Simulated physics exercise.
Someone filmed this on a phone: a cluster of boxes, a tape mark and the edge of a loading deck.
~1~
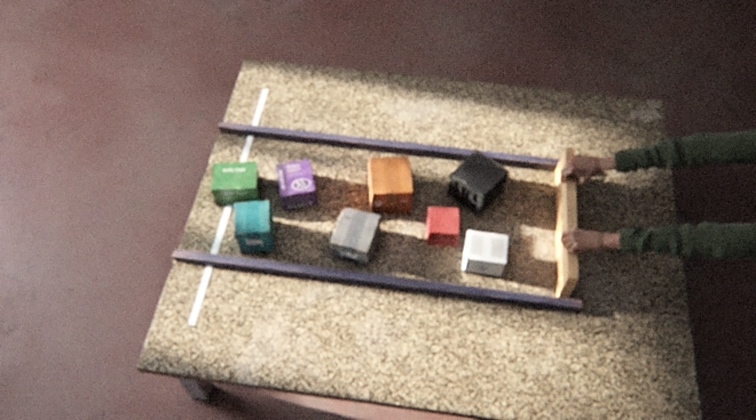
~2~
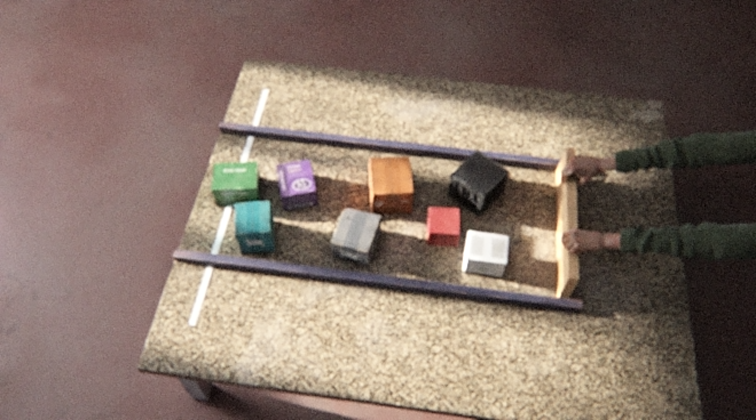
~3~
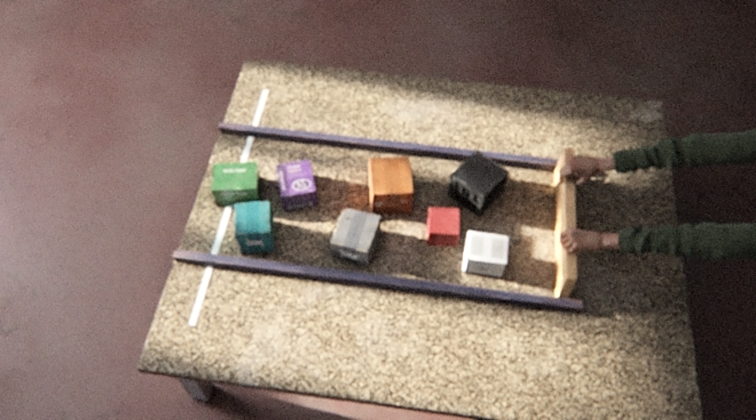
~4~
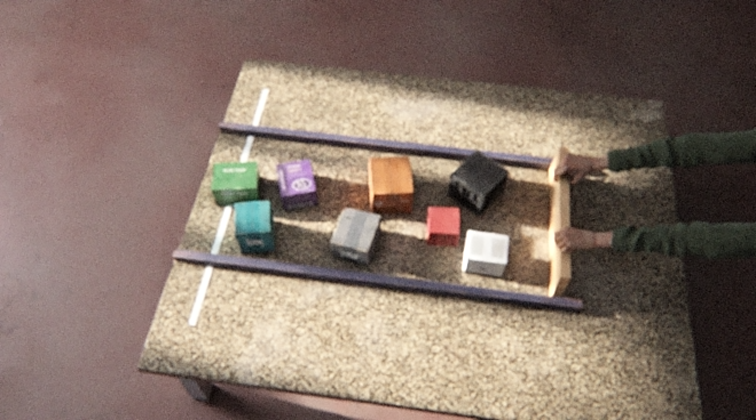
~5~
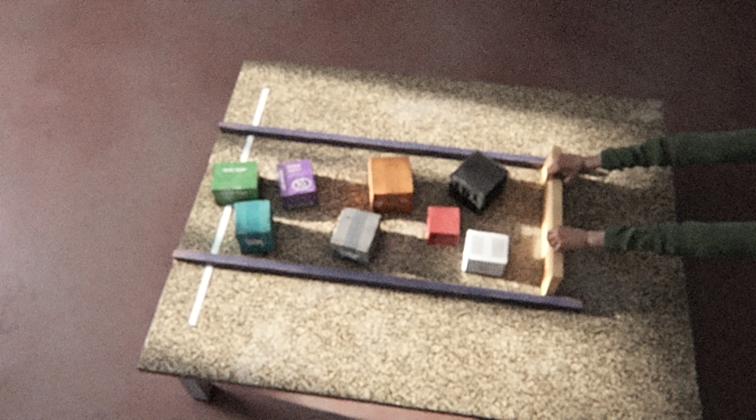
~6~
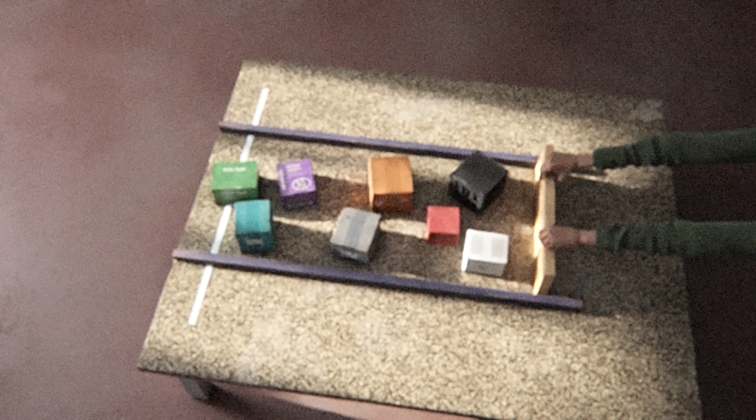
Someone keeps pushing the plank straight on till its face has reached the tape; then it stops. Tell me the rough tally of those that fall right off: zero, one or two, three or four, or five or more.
It is going to spill five or more of them.
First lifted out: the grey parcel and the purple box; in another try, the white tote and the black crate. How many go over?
Taking the two tries in turn, it comes to 3 and 3.
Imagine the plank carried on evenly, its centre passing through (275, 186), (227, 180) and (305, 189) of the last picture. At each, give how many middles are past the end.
3; 5; 1.
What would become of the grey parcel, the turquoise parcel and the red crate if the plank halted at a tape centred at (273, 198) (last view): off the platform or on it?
Here's how it goes: The grey parcel is still up there, the turquoise parcel ends up down, and the red crate is still up there.
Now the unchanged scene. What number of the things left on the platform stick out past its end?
The number overhanging is 2.
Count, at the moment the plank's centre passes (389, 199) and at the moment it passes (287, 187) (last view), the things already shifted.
Note: First position 6; second position 8.
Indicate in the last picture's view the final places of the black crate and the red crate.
About (216, 161), and about (212, 196).
Early on, none off yet; green box at rest near (237, 183); turquoise parcel at rest near (255, 227); purple box at rest near (297, 184).
A while later, none off yet; green box travelled about its own width near (202, 176); turquoise parcel travelled a little near (234, 221); purple box travelled about its own width near (242, 176).
Finally, the number that fall off is five or more; lost, orange box, grey parcel, purple box, turquoise parcel and green box.
